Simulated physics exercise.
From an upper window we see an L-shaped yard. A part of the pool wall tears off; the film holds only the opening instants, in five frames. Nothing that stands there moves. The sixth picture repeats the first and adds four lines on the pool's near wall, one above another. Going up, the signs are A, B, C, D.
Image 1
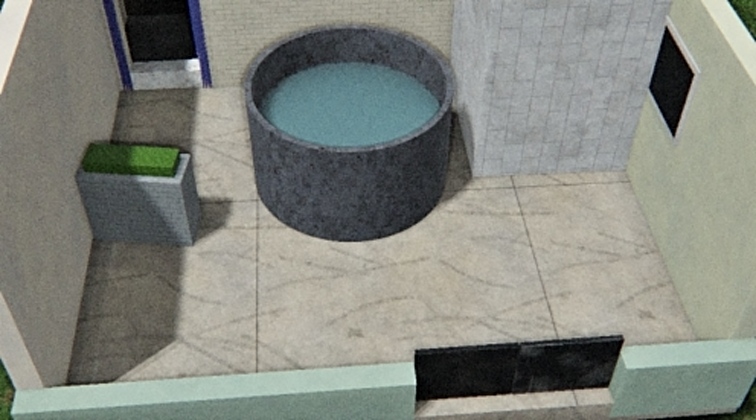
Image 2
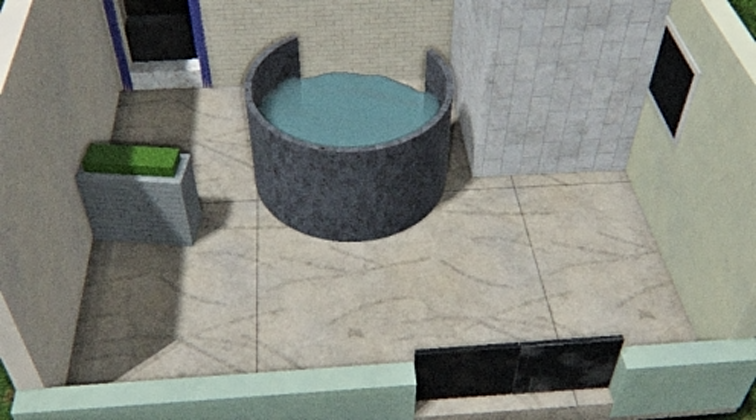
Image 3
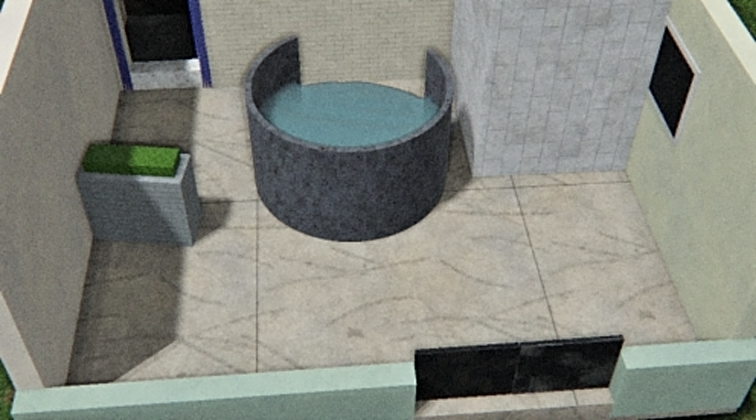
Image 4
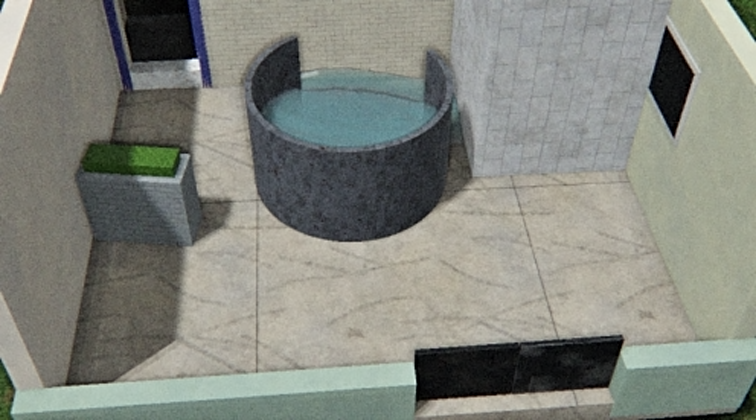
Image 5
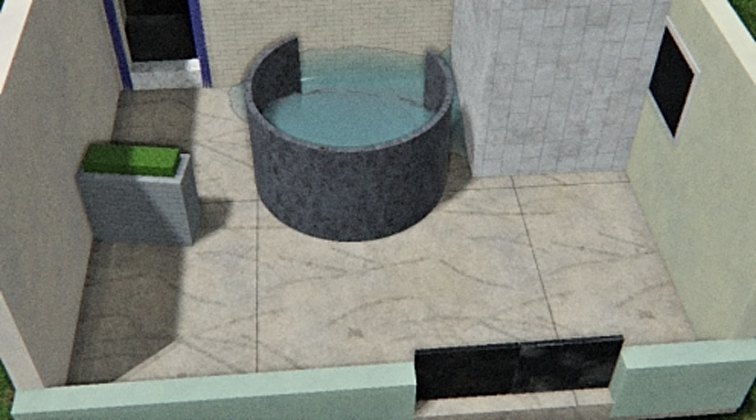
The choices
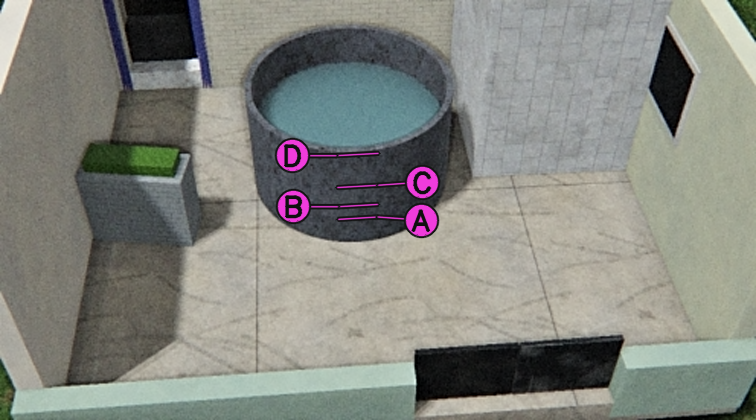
A round, dark grey pool of blue-green water stands against the back wall of a walled, paved yard, seen from above through a still camera. A grey planter topped with green sits at left near a blue-framed doorway, with a pale tiled block right of the pool and a dark gate in front. The pool's rear wall section vanishes, and water spreads out thinly behind it.
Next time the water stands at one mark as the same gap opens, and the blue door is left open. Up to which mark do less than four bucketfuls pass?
Choose C.
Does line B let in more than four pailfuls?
No, not at all.
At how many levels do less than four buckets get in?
Three.
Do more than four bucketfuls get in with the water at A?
No, not at all.
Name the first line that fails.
Here it is line D.
On the marked copy, A at (358, 218); B at (357, 205); C at (357, 186); D at (357, 154); from the bottom up A, B, C, D.
With A, nothing gets over.
With B, nothing gets over.
With C, a splash gets over, under a bucket.
With D, about 10 bucketfuls get in.
